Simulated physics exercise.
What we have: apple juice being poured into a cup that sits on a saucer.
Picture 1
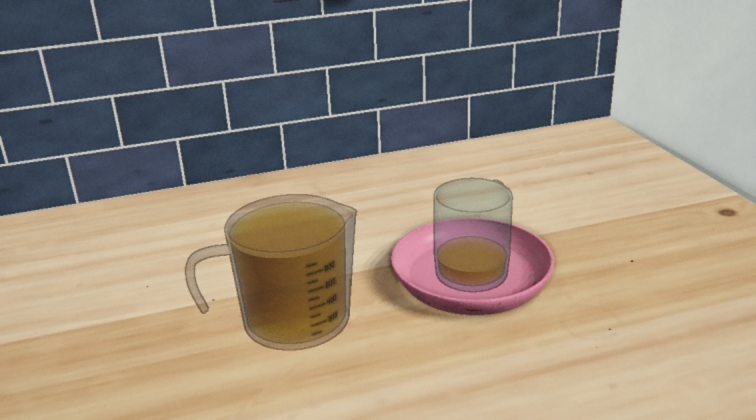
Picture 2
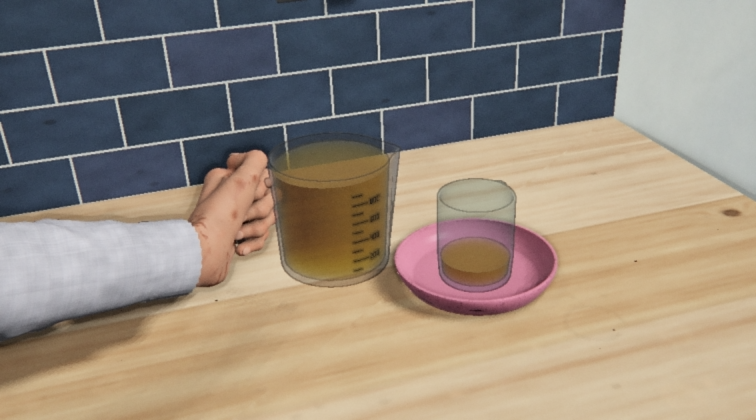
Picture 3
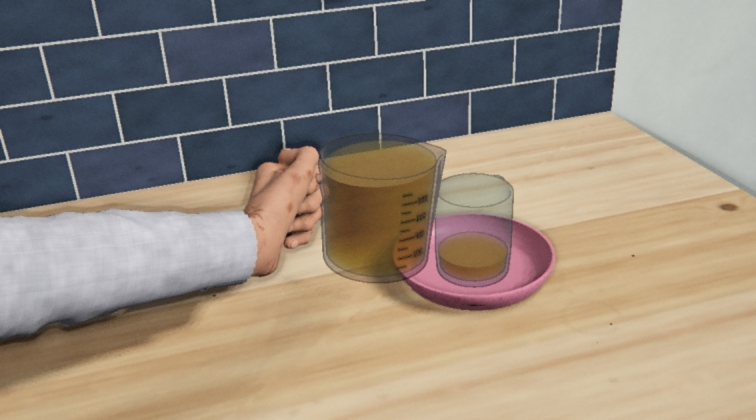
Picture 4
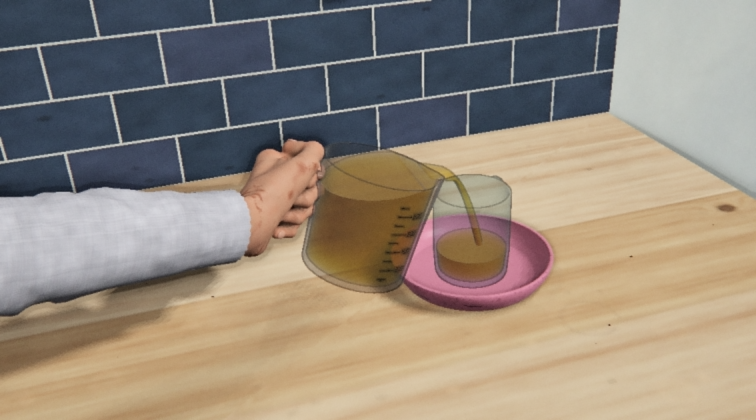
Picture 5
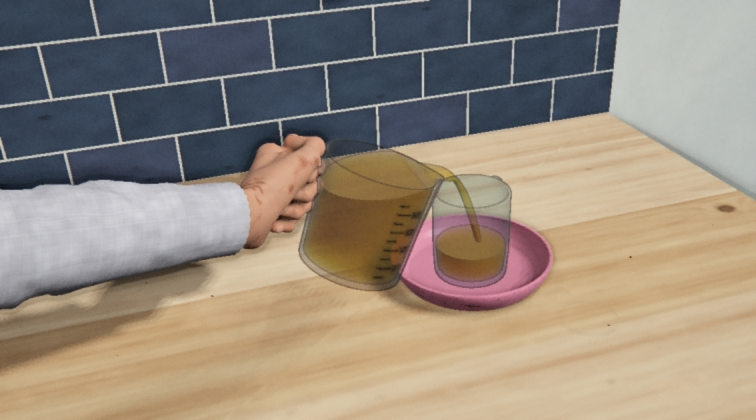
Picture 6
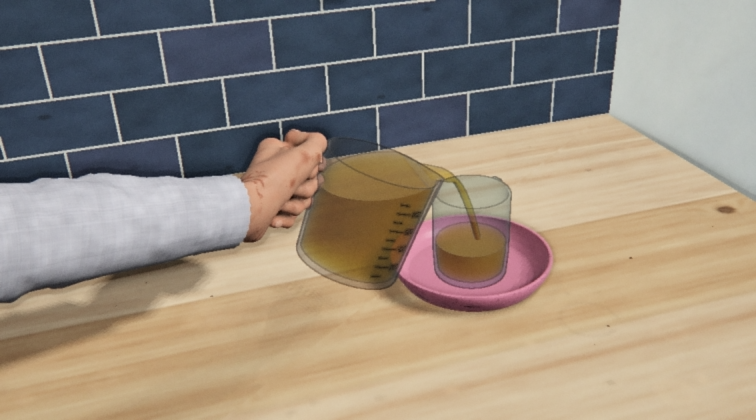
A hand took hold of a nearly full clear measuring jug, moved it right toward a small cup on a pink saucer, then tilted it and poured a thin stream of apple juice into the cup.
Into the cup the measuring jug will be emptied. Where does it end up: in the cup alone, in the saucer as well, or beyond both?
It spills past the saucer too.
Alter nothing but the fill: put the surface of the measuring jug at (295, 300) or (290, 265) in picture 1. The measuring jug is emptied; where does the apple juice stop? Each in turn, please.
In turn: No farther than the cup, saucer too.
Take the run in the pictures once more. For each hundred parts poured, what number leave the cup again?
I'd put it at about 65 %.
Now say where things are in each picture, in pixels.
The first picture shows before the pour; measuring jug (292, 268) nearly full; cup (472, 232) about a quarter full; saucer (506, 302) dry.
In the second picture, the measuring jug is on its way; measuring jug nearly full, surface at (330, 163); cup about a quarter full, surface at (475, 255).
The third picture shows the apple juice nears the lip; measuring jug (377, 204) nearly full; cup (473, 227) about a quarter full.
The fourth picture shows pouring; measuring jug nearly full, surface at (378, 175); cup about a quarter full, surface at (471, 246).
The fifth picture shows pouring; measuring jug (366, 212) tipped 20° with nearly all of its load; cup (471, 228) about a third full.
The sixth picture shows pouring; measuring jug (365, 210) tipped 20° with nearly all of its load; cup about a third full, surface at (471, 239); saucer (504, 299) dry.
A moment on, the cup is full to the brim; the saucer is wet, with room to spare.
Further on, the cup is full to the brim; the saucer is full and running over.
When it is over, the cup is full to the brim; the saucer is full and running over.
